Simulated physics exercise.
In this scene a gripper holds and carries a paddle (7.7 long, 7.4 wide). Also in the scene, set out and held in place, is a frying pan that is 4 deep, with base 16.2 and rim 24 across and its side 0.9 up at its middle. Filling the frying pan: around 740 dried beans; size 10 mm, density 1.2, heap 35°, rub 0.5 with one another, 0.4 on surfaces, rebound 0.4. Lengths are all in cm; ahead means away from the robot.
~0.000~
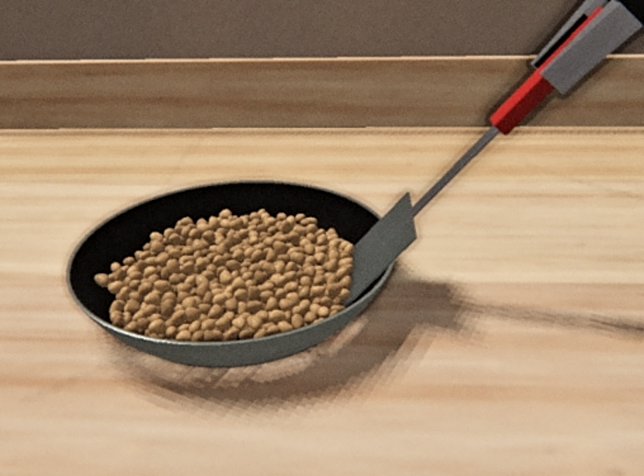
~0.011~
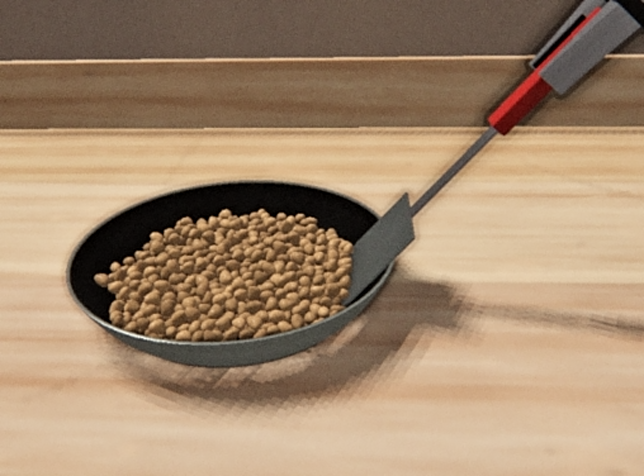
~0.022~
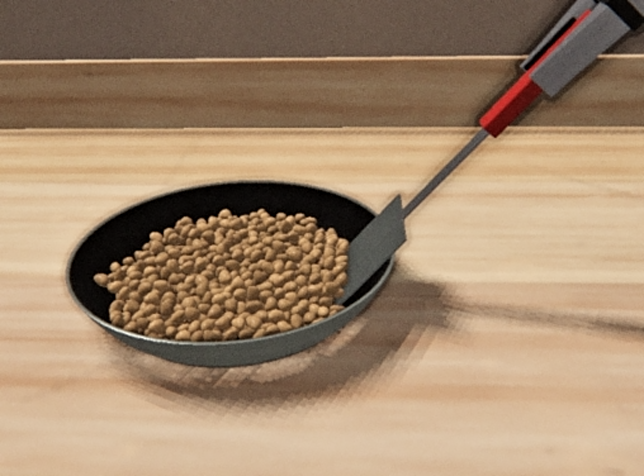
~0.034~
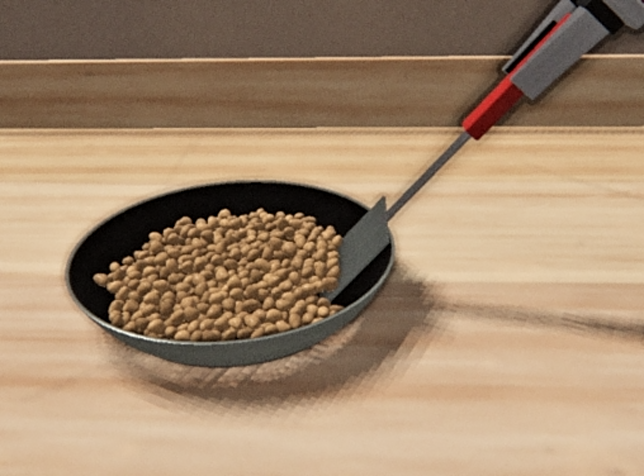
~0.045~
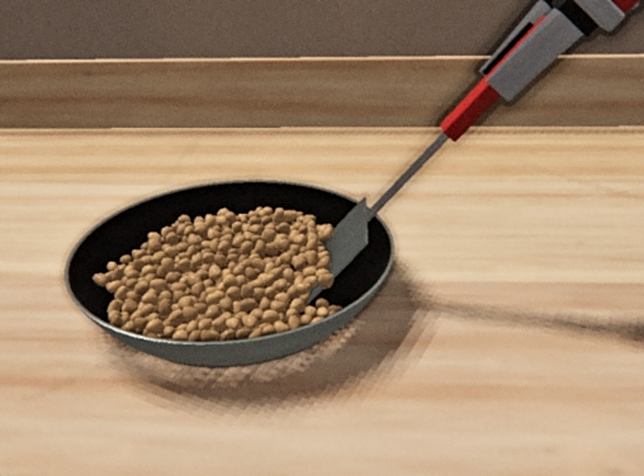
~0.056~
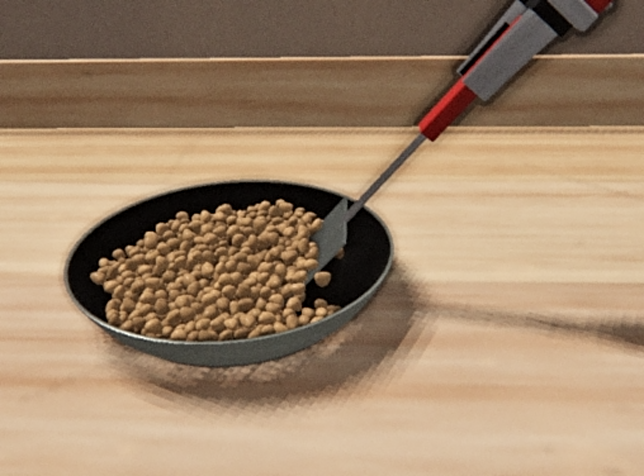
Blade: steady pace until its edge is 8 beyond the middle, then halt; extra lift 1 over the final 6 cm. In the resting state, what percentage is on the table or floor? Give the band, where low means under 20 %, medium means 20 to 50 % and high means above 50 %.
Band: Medium.
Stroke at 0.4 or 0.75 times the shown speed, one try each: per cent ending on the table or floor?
Around 10 per cent, then around 25 per cent, would end on the table or floor.
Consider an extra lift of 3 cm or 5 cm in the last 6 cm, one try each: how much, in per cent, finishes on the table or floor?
First try around 30 percent, second try around 25 percent.
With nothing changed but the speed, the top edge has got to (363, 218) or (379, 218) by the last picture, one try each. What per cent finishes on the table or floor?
Some 25 and 15 per cent.
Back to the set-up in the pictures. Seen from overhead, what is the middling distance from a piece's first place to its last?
Somewhere around 5 centimetres, I'd say.
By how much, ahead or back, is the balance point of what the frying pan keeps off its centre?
The balance point lies close to 3.0 cm ahead.
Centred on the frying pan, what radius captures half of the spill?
Estimate: Near 24 cm.
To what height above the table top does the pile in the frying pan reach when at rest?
5.0 cm.
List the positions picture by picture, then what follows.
The paddle top edge at (412, 213), sloping 50°; upper third of the load around (243, 263), from x 105 to 350, top at y 215; 742 in the frying pan, in the first picture.
The paddle top edge at (411, 214), sloping 50°; upper third of the load around (243, 263), from x 105 to 350, top at y 215, in the second picture.
The paddle top edge at (403, 215), sloping 50°; upper third of the load around (243, 264), from x 105 to 345, top at y 215, in the third picture.
The paddle top edge at (387, 217), sloping 50°; upper third of the load around (247, 260), from x 105 to 340, top at y 215, in the fourth picture.
The paddle top edge at (366, 218), sloping 50°; upper third of the load around (247, 256), from x 100 to 340, top at y 210, in the fifth picture.
The paddle top edge at (346, 218), sloping 50°; upper third of the load around (244, 249), from x 100 to 340, top at y 205; 742 in the frying pan, in the sixth picture.
After 0.08 s, sloping 50°, highest piece 8 above the table; 742 in the frying pan.
After 0.11 s, sloping 50°, highest piece 9 above the table; 741 in the frying pan, 1 on the blade or in flight.
After 0.33 s, sloping 50°, highest piece 11 above the table; 510 in the frying pan, 177 on the table or floor, 55 on the blade or in flight.
After 1.38 s, sloping 50°, highest piece 5 above the table; 510 in the frying pan, 232 on the table or floor.
In the end, 510 in the frying pan, 232 on the table or floor. That is 31 % on the table or floor.
